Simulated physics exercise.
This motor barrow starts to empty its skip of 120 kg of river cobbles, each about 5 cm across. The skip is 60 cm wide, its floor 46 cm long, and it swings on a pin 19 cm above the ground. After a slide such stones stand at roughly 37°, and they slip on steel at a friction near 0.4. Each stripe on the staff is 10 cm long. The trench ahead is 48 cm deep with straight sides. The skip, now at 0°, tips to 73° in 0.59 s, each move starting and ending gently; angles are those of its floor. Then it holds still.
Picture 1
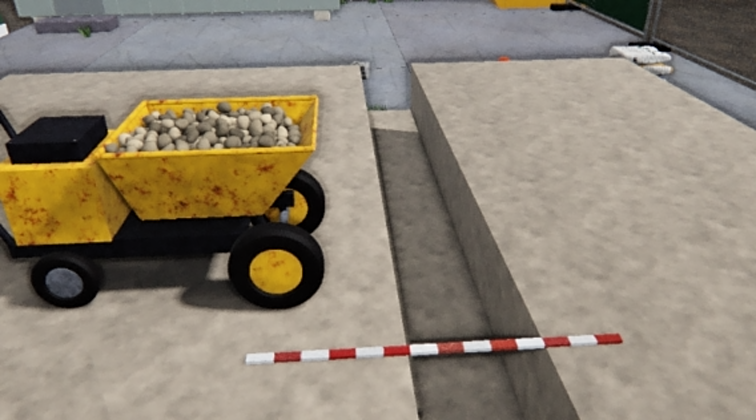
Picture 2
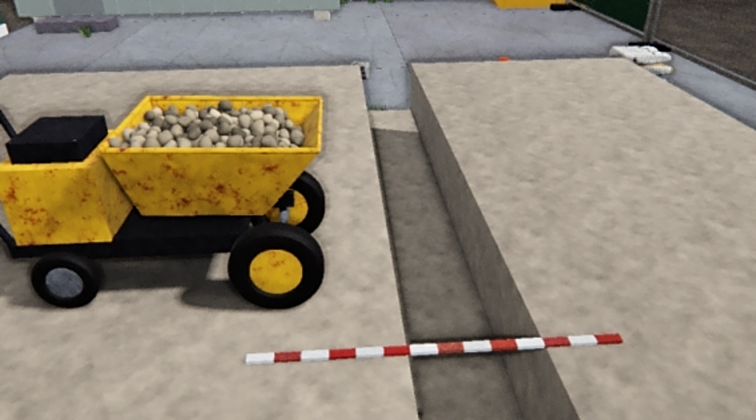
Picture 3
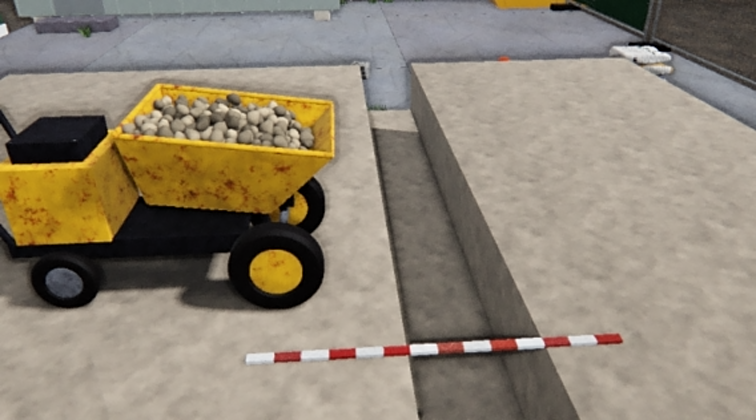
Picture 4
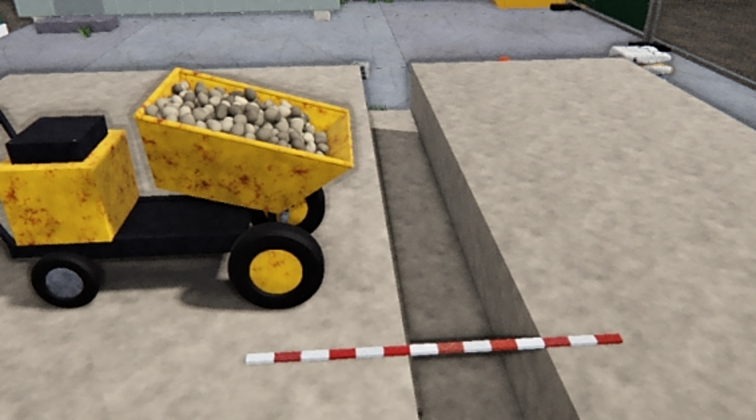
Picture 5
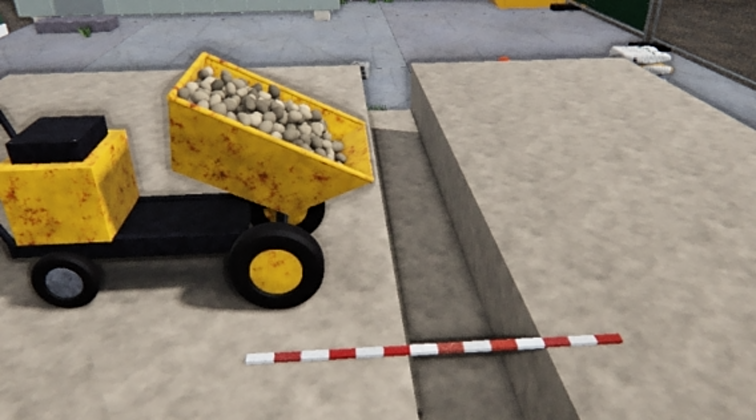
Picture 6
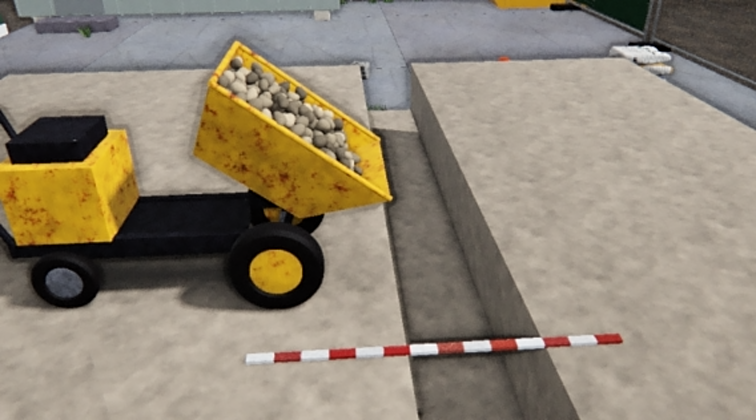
The clip shows a small yellow dumper with a rust-marked skip full of rounded stones, standing beside a trench crossed by a red-and-white staff. The skip tilts steadily forward to the right, its rear rising while the wheels stay still.
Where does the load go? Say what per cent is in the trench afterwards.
Close to 96 in a hundred.
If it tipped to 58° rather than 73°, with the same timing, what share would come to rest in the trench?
In that case some 65 per cent.
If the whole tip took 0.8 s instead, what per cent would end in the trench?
It would be near 100 per cent.
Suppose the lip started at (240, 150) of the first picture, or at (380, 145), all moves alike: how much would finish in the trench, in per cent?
First some 80, then 50 per cent.
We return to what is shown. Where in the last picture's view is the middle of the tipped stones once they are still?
Near (459, 332).
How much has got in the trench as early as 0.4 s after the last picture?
About 40 per cent by then.
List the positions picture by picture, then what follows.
The skip is at 0°, its lip at (313, 149); the top of the load is at (223, 117), in the first picture.
Lip at (319, 151), floor tilted 2°, highest stones at (212, 116), in the second picture.
The skip is at 8°, its lip at (333, 156); the top of the load is at (195, 107), in the third picture.
The skip is at 16°, its lip at (352, 166); the top of the load is at (190, 94), in the fourth picture.
The skip is at 26°, its lip at (373, 181); the top of the load is at (215, 80), in the fifth picture.
The skip is at 37°, its lip at (390, 199); the top of the load is at (240, 70), in the sixth picture.
Then, 0.1 s after the last picture the floor is at 61°, 100 % in the skip; the foremost stones are at (391, 187).
Then, 0.4 s after the last picture the floor is at 73°, 58 % in the skip, 42 % in the trench; the foremost stones are at (501, 289).
Then, 0.7 s after the last picture the floor is at 73°, 12 % in the skip, 84 % in the trench, 4 % past the trench; the foremost stones are at (618, 260).
Then, 2.7 s after the last picture the floor is at 73°, 0 % in the skip, 96 % in the trench, 4 % past the trench; the foremost stones are at (730, 262).
